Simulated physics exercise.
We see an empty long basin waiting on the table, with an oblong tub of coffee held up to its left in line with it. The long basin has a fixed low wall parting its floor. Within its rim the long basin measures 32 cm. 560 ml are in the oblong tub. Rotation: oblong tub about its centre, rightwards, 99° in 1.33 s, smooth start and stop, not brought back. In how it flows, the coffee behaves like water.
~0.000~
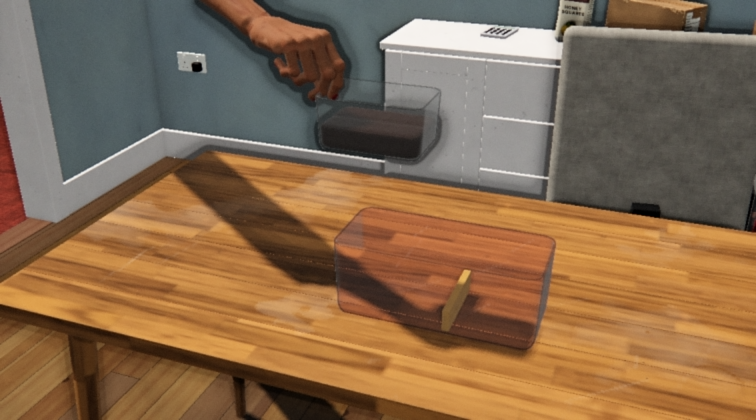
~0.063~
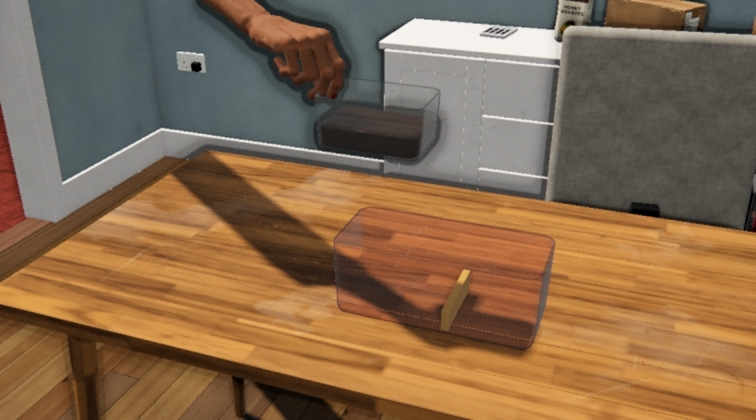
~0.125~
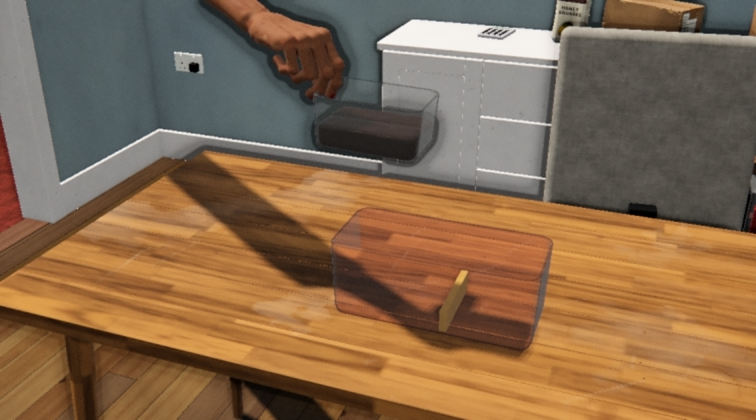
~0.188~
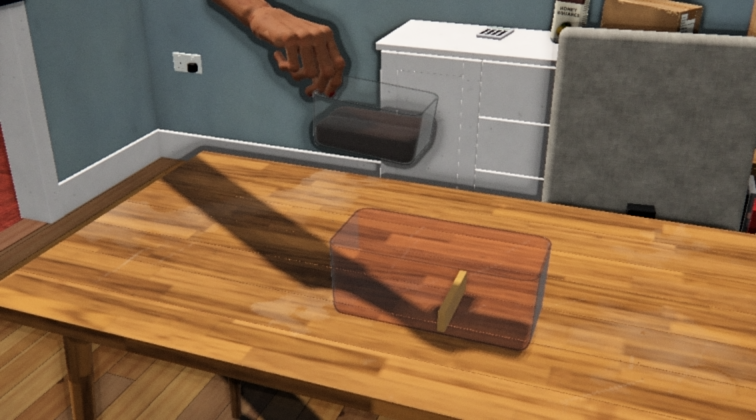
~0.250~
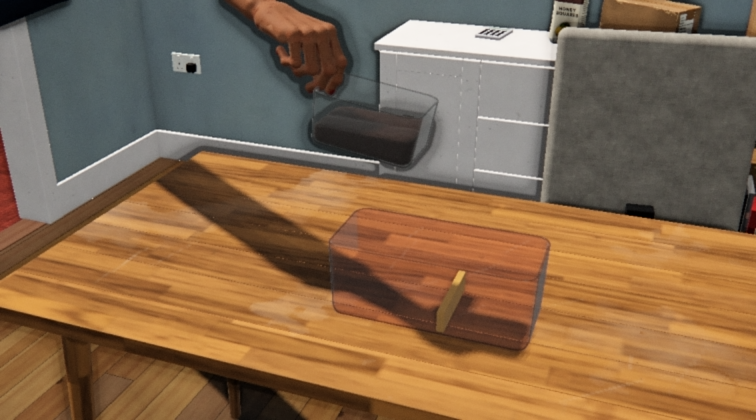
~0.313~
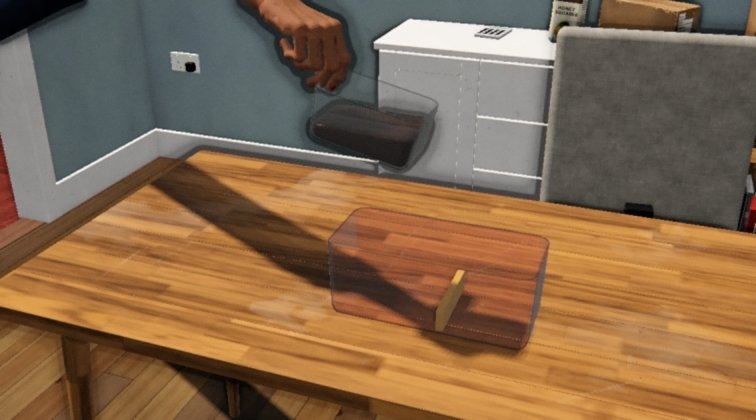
Clear oblong tub of dark liquid tilting slightly rightwards beside a hand, above a wooden table holding an empty clear basin.
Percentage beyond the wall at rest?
48 per cent.
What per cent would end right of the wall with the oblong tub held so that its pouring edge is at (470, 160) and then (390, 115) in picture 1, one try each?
First 85, then 5 per cent.
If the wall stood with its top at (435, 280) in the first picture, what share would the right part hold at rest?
Estimate: Close to 85 per cent.
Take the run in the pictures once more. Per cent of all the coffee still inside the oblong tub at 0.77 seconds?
Around 68 percent.
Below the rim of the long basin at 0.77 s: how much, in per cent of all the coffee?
Near 3 in a hundred.
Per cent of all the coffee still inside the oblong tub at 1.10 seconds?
20 in a hundred, give or take.
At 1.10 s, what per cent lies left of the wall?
Reading: Approx. 16 per cent.
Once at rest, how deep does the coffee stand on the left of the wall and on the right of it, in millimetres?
Around 12 mm deep on the left, around 16 mm deep on the right.
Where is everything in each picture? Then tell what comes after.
In the first frame, tilt 0°; pouring edge (432, 101); surface from (333, 115) to (430, 128); the long basin's rim runs from (348, 225) to (549, 260); the wall's top is at (457, 291).
In the second frame, tilt 1°; pouring edge (432, 101); surface from (332, 114) to (429, 127).
In the third frame, tilt 2°; pouring edge (430, 104); surface from (330, 115) to (427, 128).
In the fourth frame, tilt 5°; pouring edge (430, 107); surface from (328, 114) to (426, 129).
In the fifth frame, tilt 8°; pouring edge (430, 110); surface from (327, 114) to (424, 130).
In the sixth frame, tilt 13°; pouring edge (430, 114); surface from (325, 113) to (424, 129).
Then, 0.77 s in, the tilt is 61° and 69 per cent is still to pour, 2 is left of the wall and 1 right of it.
Then, 1.10 s in, the tilt is 92° and 20 per cent is still to pour, 17 is left of the wall and 45 right of it.
Then, 1.45 s in, the tilt is 99° and 2 per cent is still to pour, 46 is left of the wall and 48 right of it.
Then, 1.83 s in, the tilt is 99° and 0 per cent is still to pour, 51 is left of the wall and 48 right of it.
Finally, 51 per cent lies left of the wall, 48 right of it and 1 outside.
